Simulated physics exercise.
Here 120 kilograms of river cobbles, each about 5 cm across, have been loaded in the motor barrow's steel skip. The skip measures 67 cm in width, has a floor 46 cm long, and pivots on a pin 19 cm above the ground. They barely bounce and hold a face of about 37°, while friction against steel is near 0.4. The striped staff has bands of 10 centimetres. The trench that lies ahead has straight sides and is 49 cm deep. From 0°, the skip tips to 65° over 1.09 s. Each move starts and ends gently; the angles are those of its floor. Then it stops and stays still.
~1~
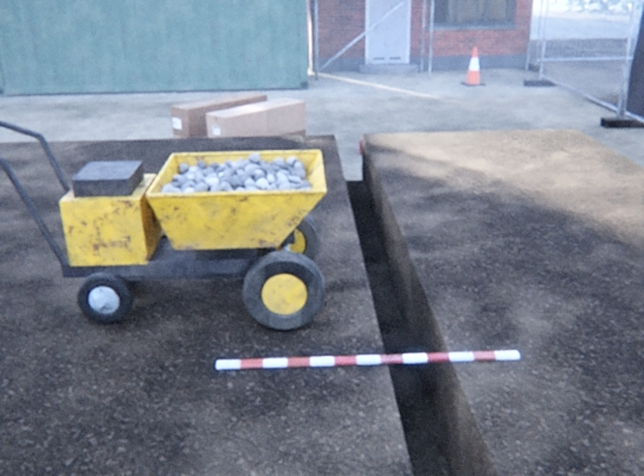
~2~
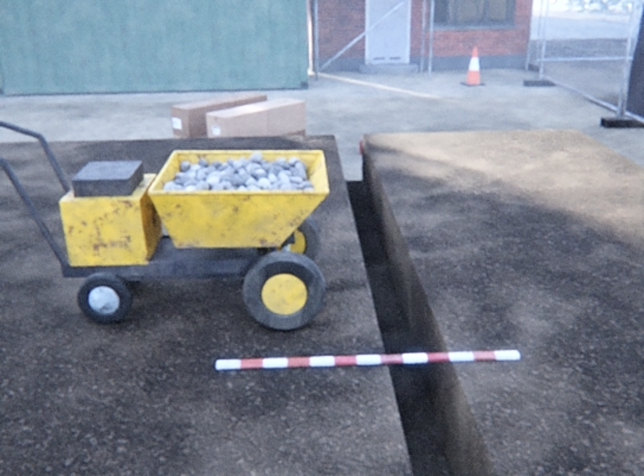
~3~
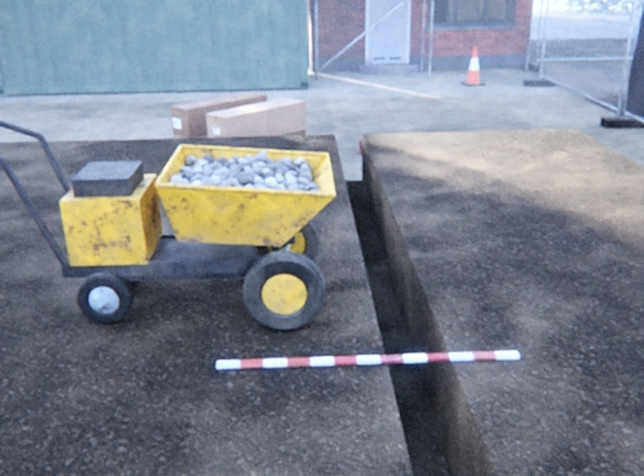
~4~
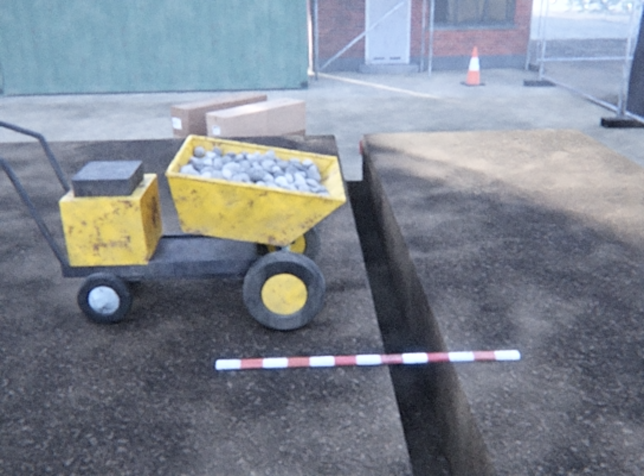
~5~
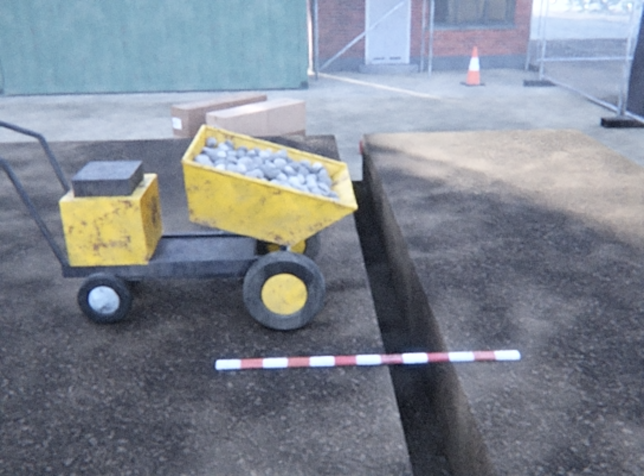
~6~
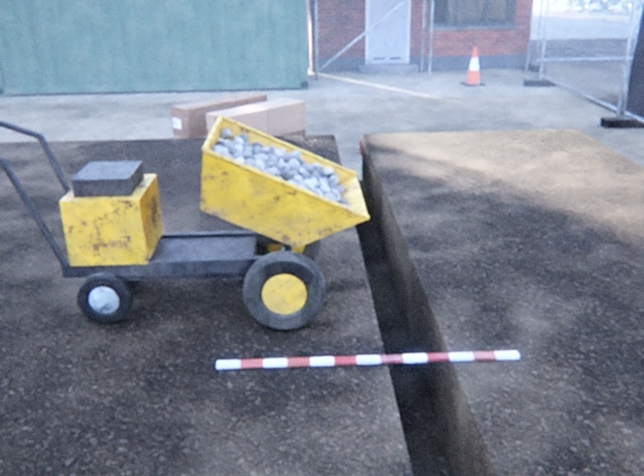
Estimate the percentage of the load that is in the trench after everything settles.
Roughly 65 per cent of the load.
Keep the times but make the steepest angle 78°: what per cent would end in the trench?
Share in trench: Approx. 65%.
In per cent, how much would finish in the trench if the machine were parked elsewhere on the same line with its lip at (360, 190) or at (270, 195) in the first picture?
First place roughly 30%, second roughly 90%.
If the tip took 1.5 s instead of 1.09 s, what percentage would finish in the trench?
That would give about 70 percent.
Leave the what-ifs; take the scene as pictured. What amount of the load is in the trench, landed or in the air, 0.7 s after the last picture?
About 20 per cent by then.
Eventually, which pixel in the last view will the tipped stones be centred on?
At about pixel (412, 353) in the last view.
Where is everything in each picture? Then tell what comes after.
In the first picture, lip at (325, 191), floor tilted 0°, highest stones at (235, 170).
In the second picture, lip at (328, 192), floor tilted 1°, highest stones at (226, 170).
In the third picture, lip at (335, 195), floor tilted 5°, highest stones at (215, 167).
In the fourth picture, the skip is at 10°, its lip at (345, 200); the top of the load is at (212, 160).
In the fifth picture, lip at (356, 208), floor tilted 17°, highest stones at (222, 153).
In the sixth picture, lip at (368, 218), floor tilted 25°, highest stones at (230, 145).
Then, 0.4 s after the last picture the floor is at 55°, 100 % in the skip; the foremost stones are at (385, 235).
Then, 0.7 s after the last picture the floor is at 65°, 70 % in the skip, 18 % in the trench, 13 % past the trench; the foremost stones are at (464, 286).
Then, 1.1 s after the last picture the floor is at 65°, 36 % in the skip, 30 % in the trench, 33 % past the trench; the foremost stones are at (559, 295).
Then, 3.0 s after the last picture the floor is at 65°, 0 % in the skip, 65 % in the trench, 35 % past the trench; the foremost stones are at (619, 298).
